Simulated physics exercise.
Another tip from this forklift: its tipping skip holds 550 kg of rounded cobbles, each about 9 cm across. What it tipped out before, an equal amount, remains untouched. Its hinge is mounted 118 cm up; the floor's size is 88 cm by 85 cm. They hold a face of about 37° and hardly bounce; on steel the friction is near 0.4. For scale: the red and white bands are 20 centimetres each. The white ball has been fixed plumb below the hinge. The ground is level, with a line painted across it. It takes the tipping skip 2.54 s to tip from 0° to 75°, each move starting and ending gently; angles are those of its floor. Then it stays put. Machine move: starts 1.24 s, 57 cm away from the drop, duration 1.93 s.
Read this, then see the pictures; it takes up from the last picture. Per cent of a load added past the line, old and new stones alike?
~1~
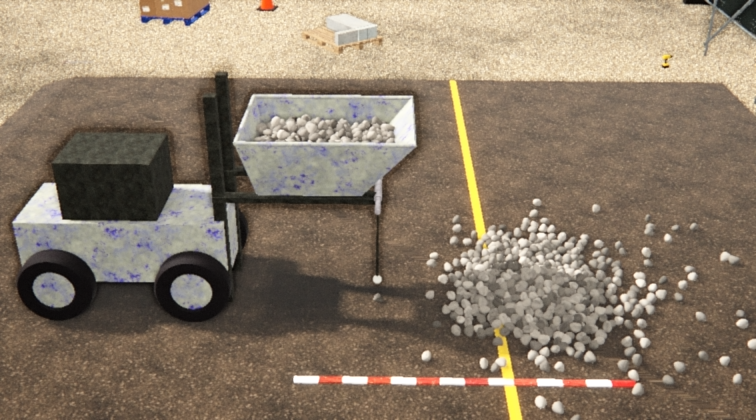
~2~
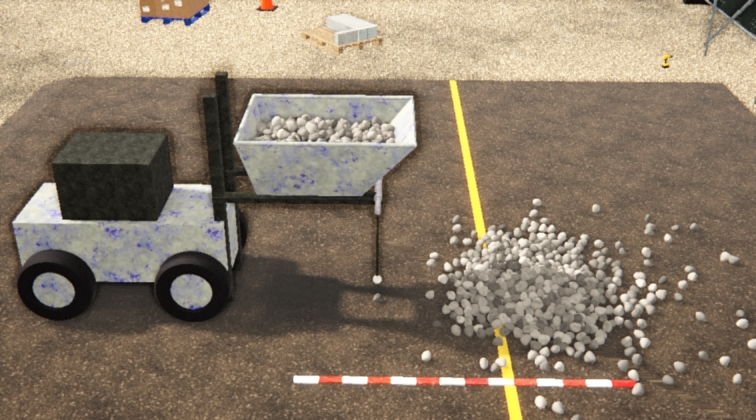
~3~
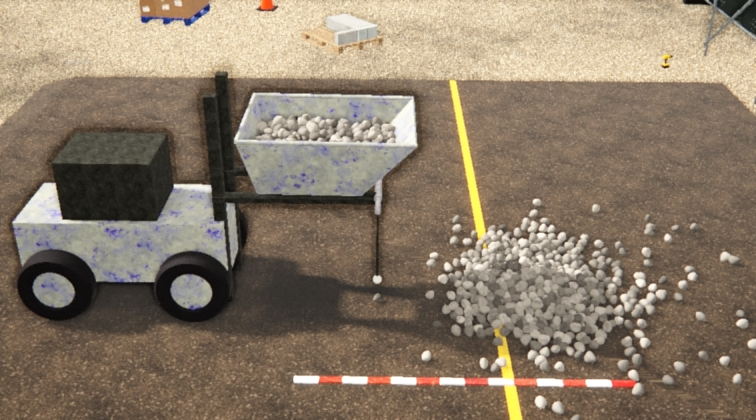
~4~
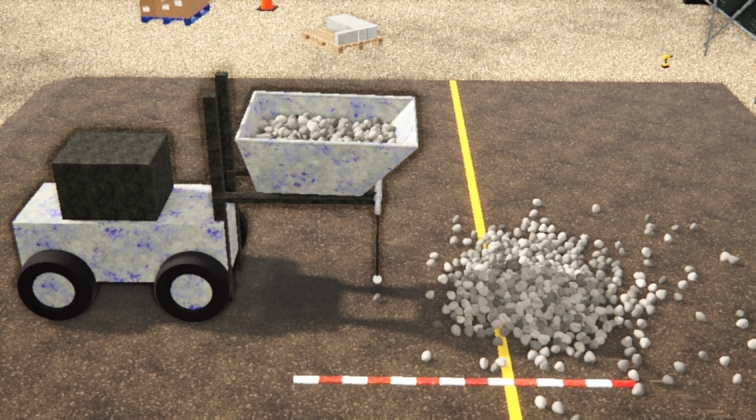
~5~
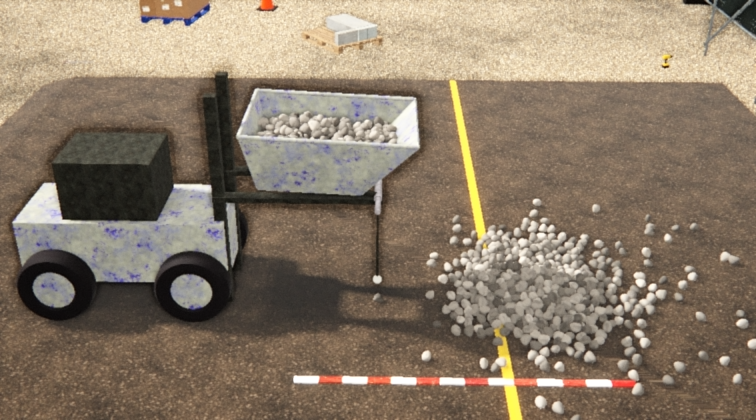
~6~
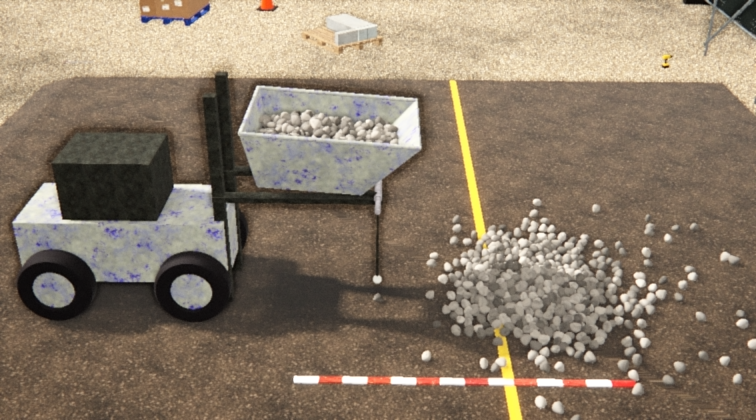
Around 13 %.
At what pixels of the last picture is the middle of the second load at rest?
Around (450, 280).
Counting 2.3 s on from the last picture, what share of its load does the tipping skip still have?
Roughly 25 per cent remains inside.
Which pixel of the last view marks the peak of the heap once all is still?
Near (468, 265).
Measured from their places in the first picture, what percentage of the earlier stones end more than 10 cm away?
Roughly 5 percent.
Then, 1.5 s after the last picture the floor is at 63°; in per cent of one load, 96 in the tipping skip, 22 short of the line, 82 past the line; the foremost stones are past the picture's edge.
Then, 2.3 s after the last picture the floor is at 75°; in per cent of one load, 27 in the tipping skip, 81 short of the line, 92 past the line; the foremost stones are past the picture's edge.
Then, 3.2 s after the last picture the floor is at 75°; in per cent of one load, 0 in the tipping skip, 105 short of the line, 95 past the line; the foremost stones are past the picture's edge.
Then, 5.9 s after the last picture the floor is at 75°; in per cent of one load, 0 in the tipping skip, 105 short of the line, 95 past the line; the foremost stones are past the picture's edge. Net gain past the line, 13.
